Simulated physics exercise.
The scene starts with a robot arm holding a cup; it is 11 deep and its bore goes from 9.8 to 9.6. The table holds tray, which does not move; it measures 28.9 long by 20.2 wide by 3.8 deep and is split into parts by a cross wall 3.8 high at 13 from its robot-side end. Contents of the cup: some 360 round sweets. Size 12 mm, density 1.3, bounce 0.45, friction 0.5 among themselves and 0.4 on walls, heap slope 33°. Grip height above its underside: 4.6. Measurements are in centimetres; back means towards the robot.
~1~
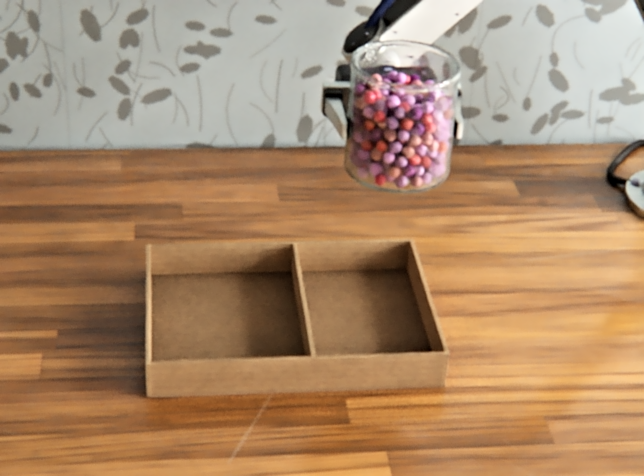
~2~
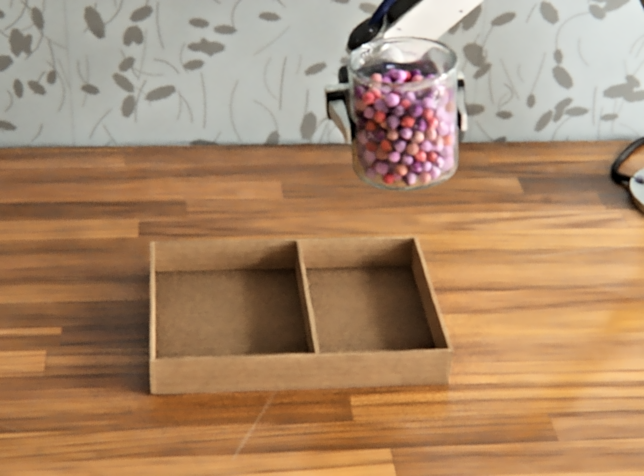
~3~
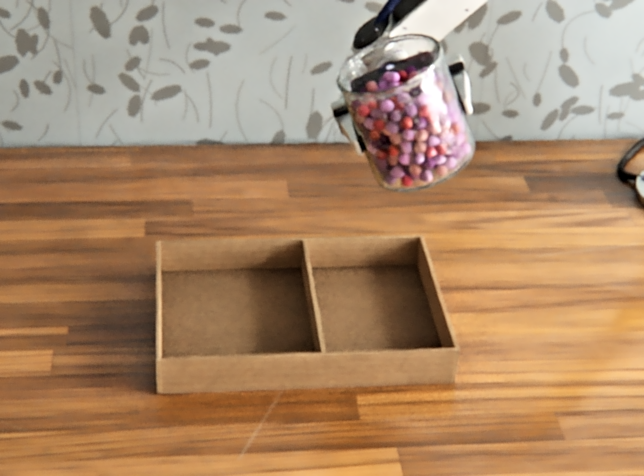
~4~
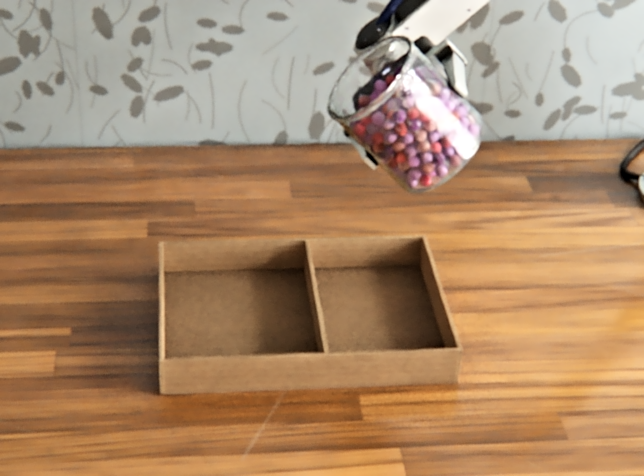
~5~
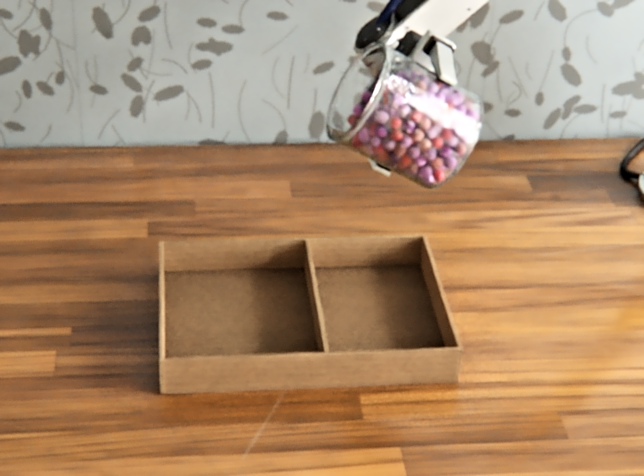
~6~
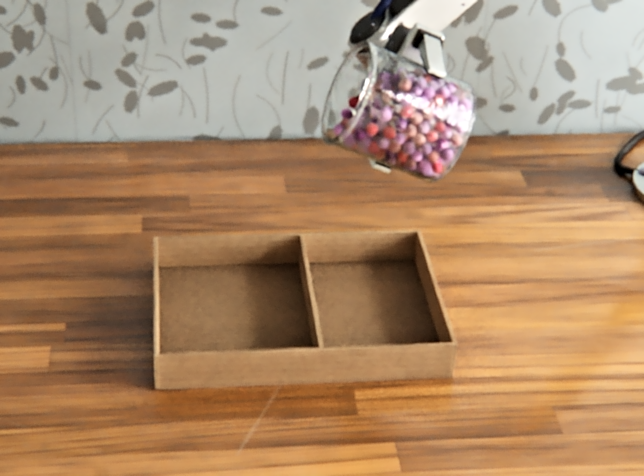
Robot arm holding a clear cup of pink, purple and red balls, tilting it leftward above a two-part tray on a wooden table.
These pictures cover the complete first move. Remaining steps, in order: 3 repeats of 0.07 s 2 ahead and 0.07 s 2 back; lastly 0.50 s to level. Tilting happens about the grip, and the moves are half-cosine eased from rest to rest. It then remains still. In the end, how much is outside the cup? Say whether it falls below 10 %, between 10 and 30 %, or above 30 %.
It falls between 10 and 30 %.
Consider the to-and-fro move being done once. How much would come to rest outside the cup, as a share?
Then about 10 per cent.
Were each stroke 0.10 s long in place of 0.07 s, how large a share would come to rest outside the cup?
I'd expect close to 15 in a hundred.
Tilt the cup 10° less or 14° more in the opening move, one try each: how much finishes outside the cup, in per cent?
Some 10 and 45 per cent.
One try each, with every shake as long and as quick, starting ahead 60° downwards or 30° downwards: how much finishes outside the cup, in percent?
Roughly 5 per cent, then 10 per cent.
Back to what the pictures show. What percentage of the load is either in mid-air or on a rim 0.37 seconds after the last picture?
That comes to about 8 per cent, more or less.
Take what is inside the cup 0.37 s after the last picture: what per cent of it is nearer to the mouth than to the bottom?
I'd guess about 45 percent of it.
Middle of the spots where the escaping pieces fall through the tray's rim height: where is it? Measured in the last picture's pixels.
Roughly at (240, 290).
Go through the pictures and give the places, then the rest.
The cup middle at (401, 117), level; upper third of the load around (401, 103), from x 355 to 445, top at y 75; 358 in the cup, in the first frame.
The cup middle at (404, 114), tilted 6° forward; upper third of the load around (405, 101), from x 360 to 450, top at y 75, in the second frame.
The cup middle at (407, 114), tilted 23° forward; upper third of the load around (412, 100), from x 355 to 465, top at y 70, in the third frame.
The cup middle at (407, 116), tilted 43° forward; upper third of the load around (417, 100), from x 355 to 470, top at y 70, in the fourth frame.
The cup middle at (405, 117), tilted 60° forward; upper third of the load around (419, 100), from x 355 to 470, top at y 75, in the fifth frame.
The cup middle at (399, 113), tilted 66° forward; upper third of the load around (415, 96), from x 340 to 465, top at y 70; 358 in the cup, in the sixth frame.
Then, 0.37 s on, tilted 66° forward, highest piece 28 above the table; 313 in the cup, 15 in the far-side part, 30 in flight or on a rim.
Then, 0.74 s on, tilted 20° forward, highest piece 30 above the table; 283 in the cup, 71 in the far-side part, 3 on the table or floor, 1 in flight or on a rim.
Then, 1.12 s on, level, highest piece 29 above the table; 283 in the cup, 71 in the far-side part, 4 on the table or floor.
Then, 2.17 s on, level, highest piece 29 above the table; 283 in the cup, 71 in the far-side part, 4 on the table or floor.
In the end, 283 in the cup, 71 in the far-side part, 4 on the table or floor. That is 21 % outside the cup.
